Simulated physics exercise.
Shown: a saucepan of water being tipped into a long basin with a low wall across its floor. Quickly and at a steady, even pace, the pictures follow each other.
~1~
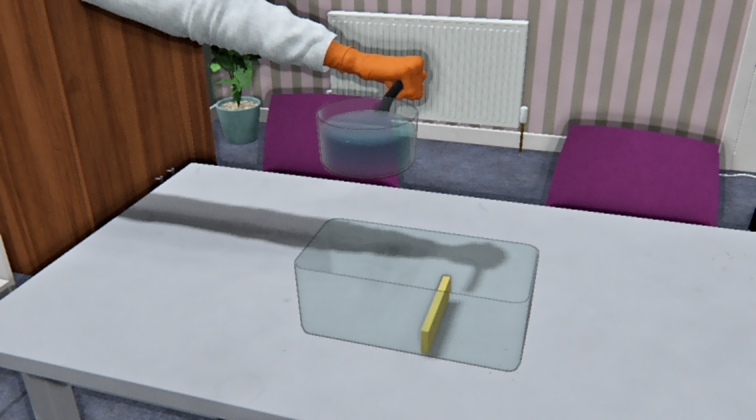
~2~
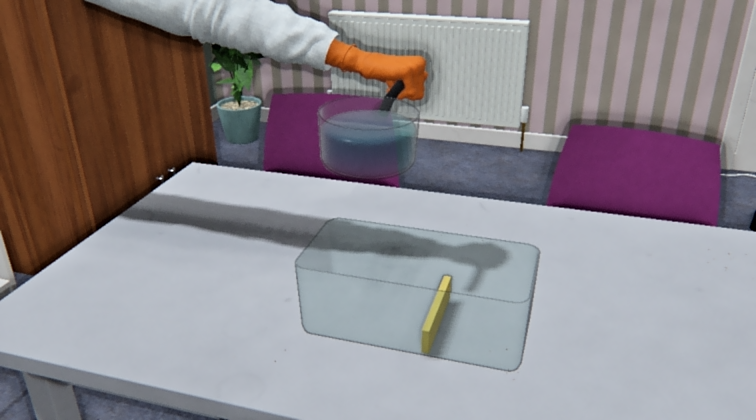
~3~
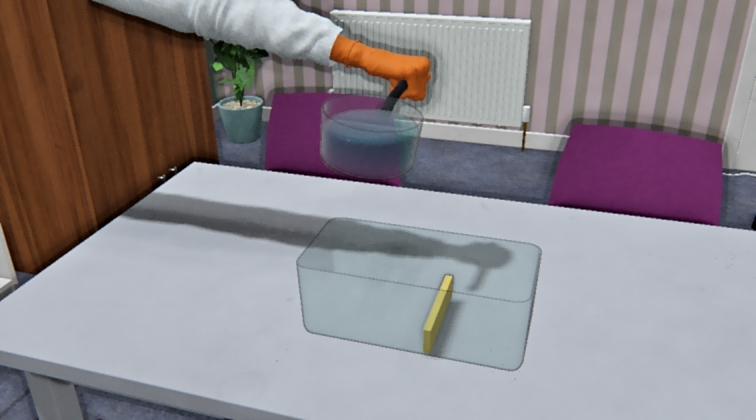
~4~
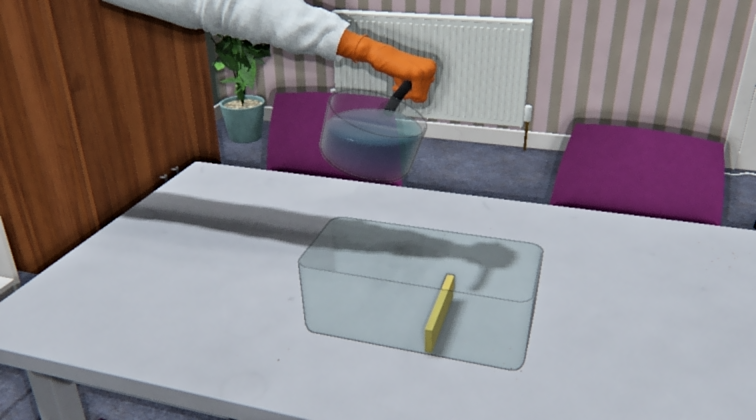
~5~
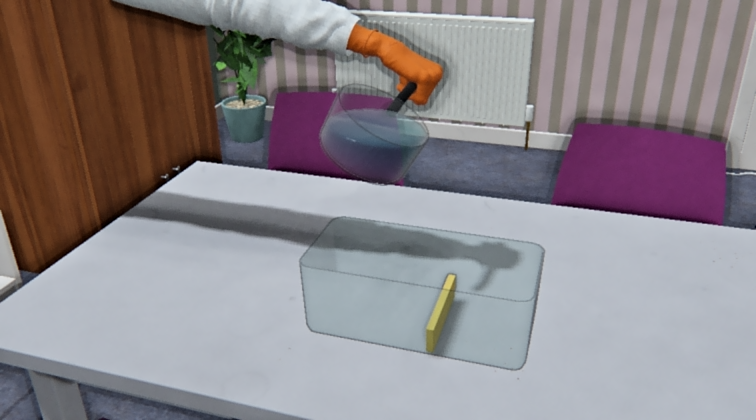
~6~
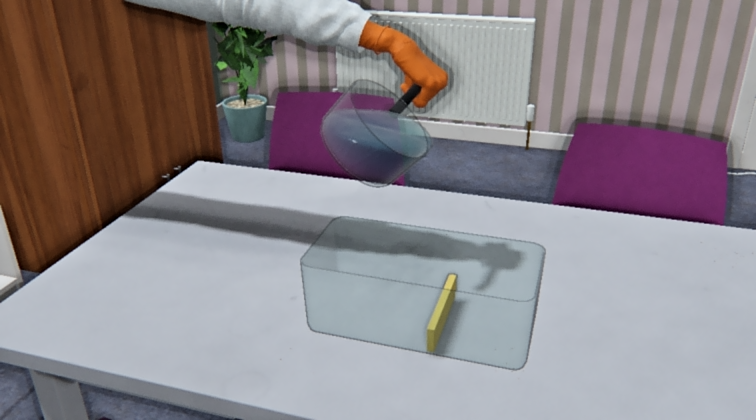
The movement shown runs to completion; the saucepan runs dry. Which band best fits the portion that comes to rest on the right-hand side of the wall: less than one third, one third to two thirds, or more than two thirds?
The share right of the wall lands inside the two marks of one third and two thirds.
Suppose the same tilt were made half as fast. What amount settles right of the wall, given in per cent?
Roughly 70 in a hundred.
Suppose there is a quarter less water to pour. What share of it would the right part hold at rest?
I'd put it at some 40 %.
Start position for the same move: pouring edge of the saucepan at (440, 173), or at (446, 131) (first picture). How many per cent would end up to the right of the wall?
About 60 per cent, then about 70 per cent.
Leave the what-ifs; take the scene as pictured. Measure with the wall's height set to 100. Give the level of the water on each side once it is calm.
Once it settles, the left reaches around 30 and the right around 40.
A moment on, the saucepan is tipped right over and 12 per cent is still to pour, 1 is left of the wall and 27 right of it.
Next, the saucepan is tipped right over and 1 per cent is still to pour, 38 is left of the wall and 52 right of it.
Then the saucepan is tipped right over and 0 per cent is still to pour, 46 is left of the wall and 46 right of it.
Later the saucepan is tipped right over and 0 per cent is still to pour, 49 is left of the wall and 46 right of it.
Finally, 49 per cent lies left of the wall, 46 right of it and 5 outside.
